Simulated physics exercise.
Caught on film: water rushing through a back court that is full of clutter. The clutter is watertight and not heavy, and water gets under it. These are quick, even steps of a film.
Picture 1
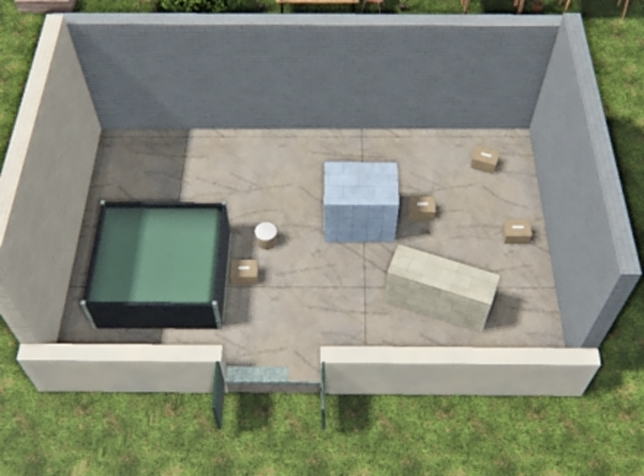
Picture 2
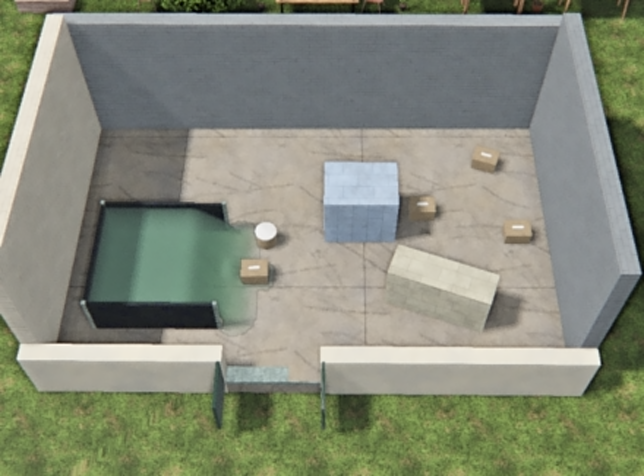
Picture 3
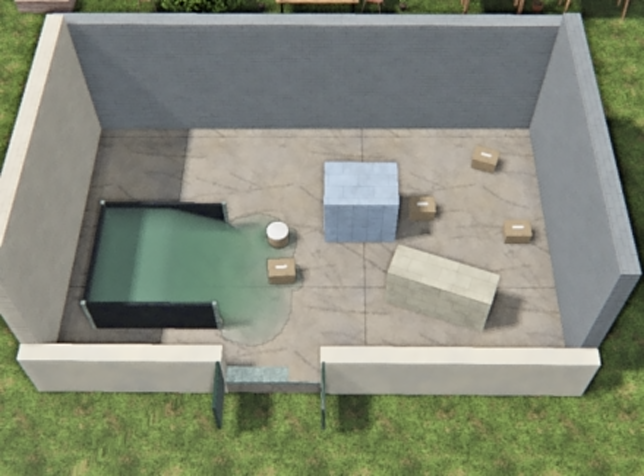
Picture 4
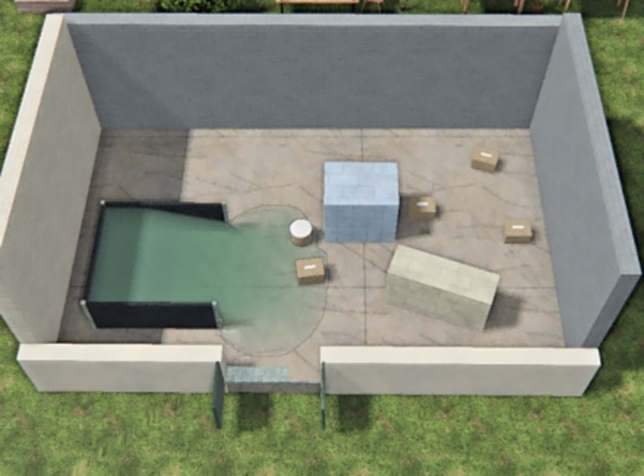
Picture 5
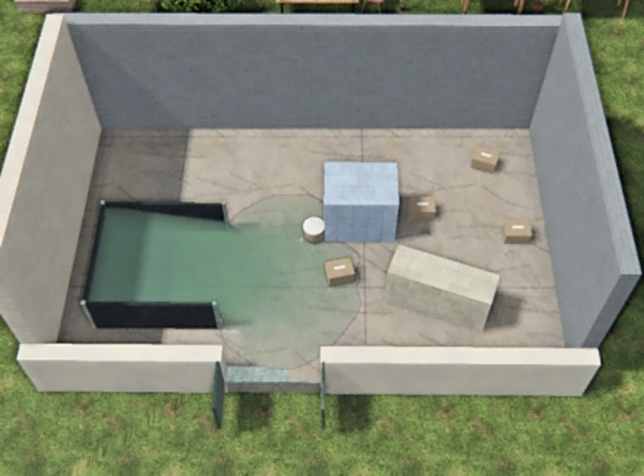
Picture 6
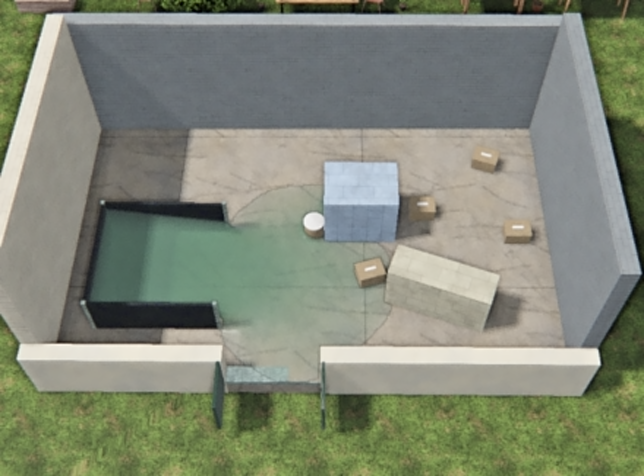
Green water spreads from a dark-walled tank at the left of a walled, paved courtyard, seen from high above with grass outside. A white round pail and a small brown box sit just right of the tank, with a blue-grey block, a long beige block and three more boxes farther right. The tank's right side opens, the water fans outward, and first the box, then the pail, slide right, the pail halting beside the blue-grey block while the box reaches the beige one, under a still camera.
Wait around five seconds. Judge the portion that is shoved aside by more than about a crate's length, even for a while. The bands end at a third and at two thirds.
Share: Two thirds or more.
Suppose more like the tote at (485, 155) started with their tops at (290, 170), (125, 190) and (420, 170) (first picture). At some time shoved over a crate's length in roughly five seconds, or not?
As listed: Moved that far, never so far, not that far.
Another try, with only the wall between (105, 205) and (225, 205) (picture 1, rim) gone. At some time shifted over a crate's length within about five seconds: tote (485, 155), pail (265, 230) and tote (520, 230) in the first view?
One after the other: Pushed that far, short of that, swept aside.
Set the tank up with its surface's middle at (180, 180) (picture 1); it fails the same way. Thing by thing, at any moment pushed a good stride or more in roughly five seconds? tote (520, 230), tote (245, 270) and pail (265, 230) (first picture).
One after the other: That far or more, less than that, that far or more.
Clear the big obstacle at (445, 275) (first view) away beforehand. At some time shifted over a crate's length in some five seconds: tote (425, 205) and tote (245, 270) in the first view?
In that order: Less than that, moved that far.
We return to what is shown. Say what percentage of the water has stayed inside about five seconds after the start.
Roughly 94 per cent.
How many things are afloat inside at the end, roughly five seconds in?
The number is 4.
A moment on, 2 of 5 are well off their spots; 2 afloat.
Next, 2 of 5 are well off their spots; 1 afloat.
Later, 4 of 5 are well off their spots; 4 afloat.
In the end, 4 of 5 are well off their spots, and 5 have been at some point; 4 afloat.
